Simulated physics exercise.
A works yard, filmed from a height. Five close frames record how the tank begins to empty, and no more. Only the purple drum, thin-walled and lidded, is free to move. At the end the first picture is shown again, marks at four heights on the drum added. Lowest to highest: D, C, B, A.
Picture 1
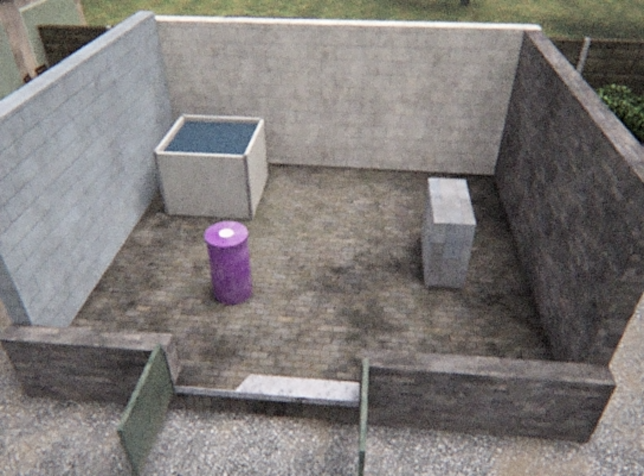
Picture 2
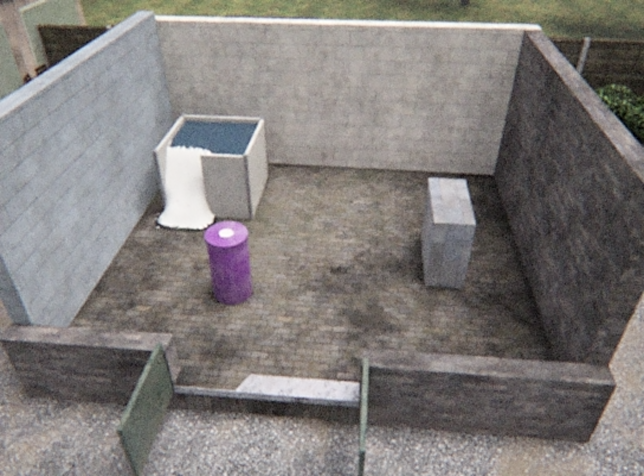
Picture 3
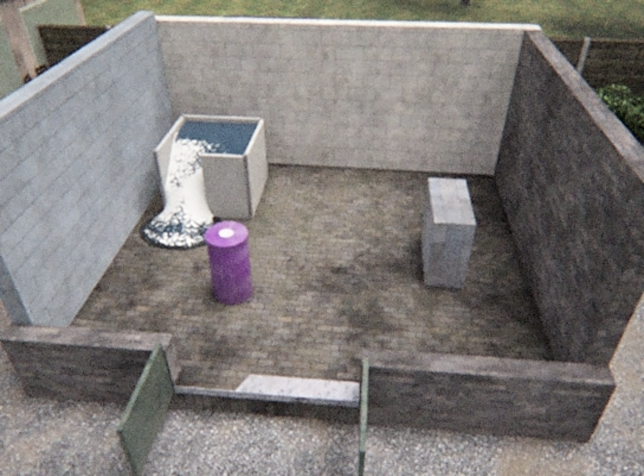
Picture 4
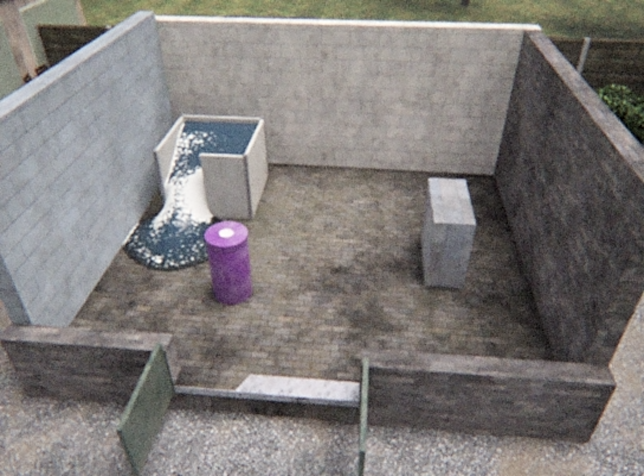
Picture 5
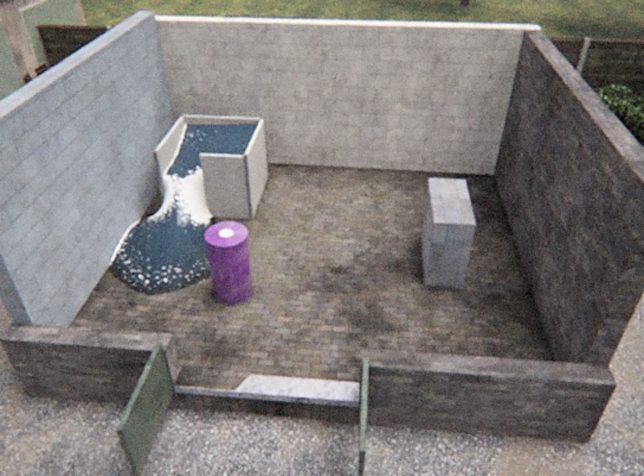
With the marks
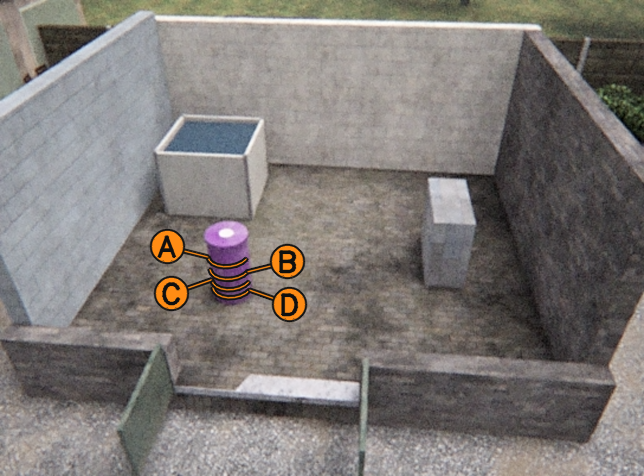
A tank opens at its front left and water pours across the paving beside a still purple drum.
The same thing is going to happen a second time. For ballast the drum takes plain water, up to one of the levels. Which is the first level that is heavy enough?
Line C.
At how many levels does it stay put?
Three of them.
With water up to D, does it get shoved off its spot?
Yes, that goes wrong.
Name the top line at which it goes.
That would be D.
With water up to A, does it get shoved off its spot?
No.
On the marked copy, A at (223, 266); B at (225, 279); C at (226, 289); D at (228, 297); from the bottom up D, C, B, A.
Choosing A, it does not move.
Choosing B, it does not move.
Choosing C, it shifts by a finger or two and stays.
Choosing D, it is pushed about twice its own width away.
